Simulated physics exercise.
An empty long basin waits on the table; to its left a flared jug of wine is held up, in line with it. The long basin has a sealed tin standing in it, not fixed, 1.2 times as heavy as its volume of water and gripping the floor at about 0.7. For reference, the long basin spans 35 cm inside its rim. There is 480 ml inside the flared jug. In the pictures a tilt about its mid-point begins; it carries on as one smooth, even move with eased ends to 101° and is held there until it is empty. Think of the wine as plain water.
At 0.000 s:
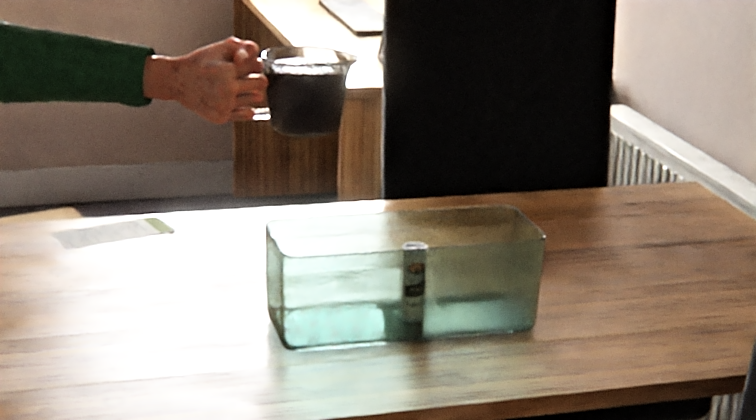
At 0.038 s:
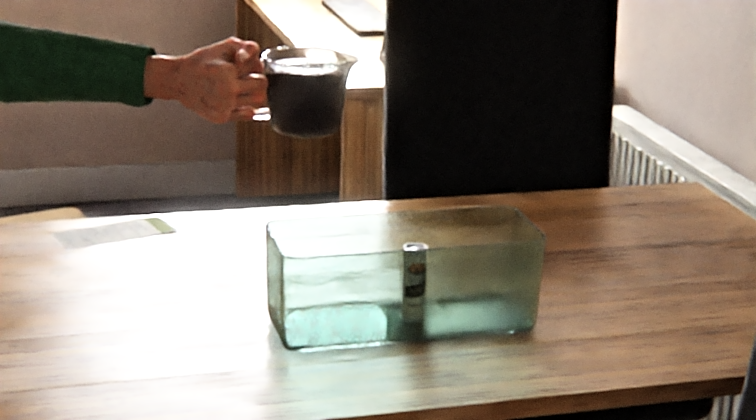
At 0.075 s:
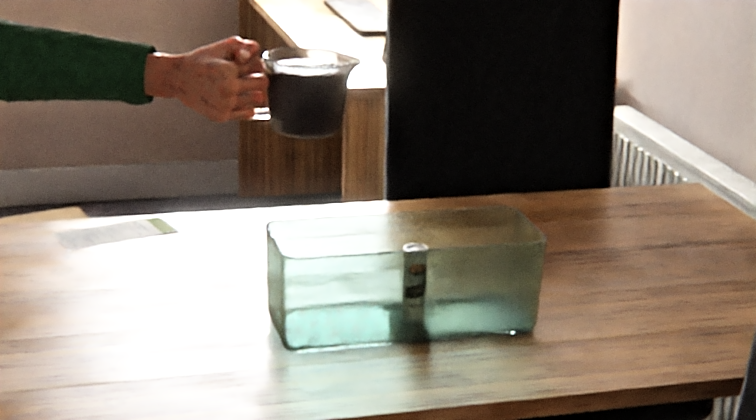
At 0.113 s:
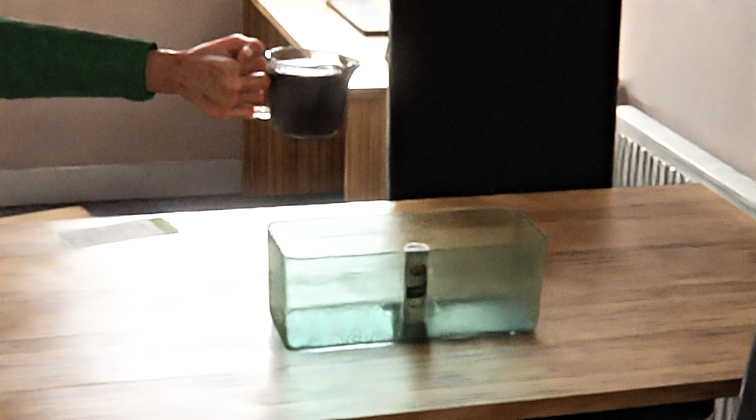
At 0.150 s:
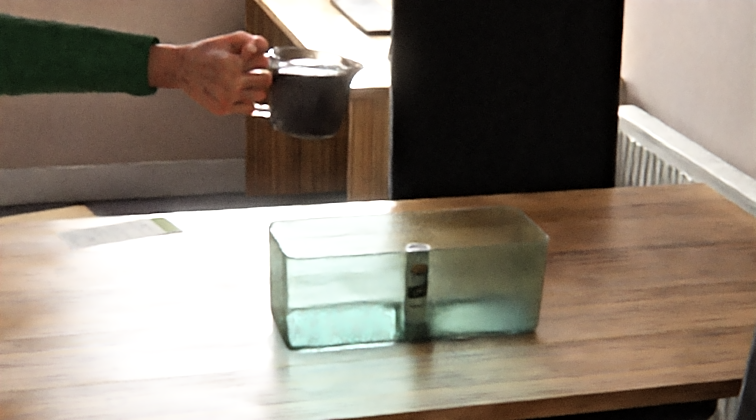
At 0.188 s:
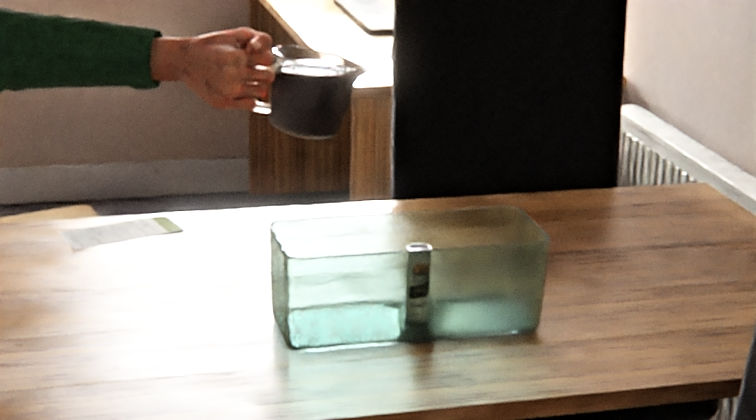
A hand in a green sleeve holds a clear, flared jug of dark liquid at the upper left, above a wooden table seen from slightly above in a bright room. An empty, greenish glass basin sits on the tabletop with a small tin by it, before a black panel and a white radiator. The jug stays nearly still, then tilts slightly to the right, while the view barely shifts.
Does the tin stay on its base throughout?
It tumbles over.
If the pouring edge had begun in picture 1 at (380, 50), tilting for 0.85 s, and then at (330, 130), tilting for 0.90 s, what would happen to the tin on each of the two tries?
The tin stays vertical the first time and stays vertical the second time.
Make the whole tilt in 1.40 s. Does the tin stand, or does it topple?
The tin stays on its base.
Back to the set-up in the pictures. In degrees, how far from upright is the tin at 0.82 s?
Tilt: Around 0°.
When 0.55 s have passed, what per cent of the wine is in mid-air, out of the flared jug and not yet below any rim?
At that moment, about 28 percent.
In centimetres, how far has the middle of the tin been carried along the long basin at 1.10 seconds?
Its middle sits about 4 cm from the start.
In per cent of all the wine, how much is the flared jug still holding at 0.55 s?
Remaining: Near 68 % of the total.
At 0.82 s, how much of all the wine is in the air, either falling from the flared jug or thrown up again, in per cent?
Near 26 in a hundred.
By 0.55 s the tilt is 68° and 68 per cent is still to pour; the tin stands where it began.
By 0.82 s the tilt is 99° and 14 per cent is still to pour; the tin stands where it began.
By 1.10 s the tilt is 101° and 1 per cent is still to pour; the tin leans 25°.
By 1.40 s the tilt is 101° and 0 per cent is still to pour; the tin lies on its side.
At rest the tin lies on its side.
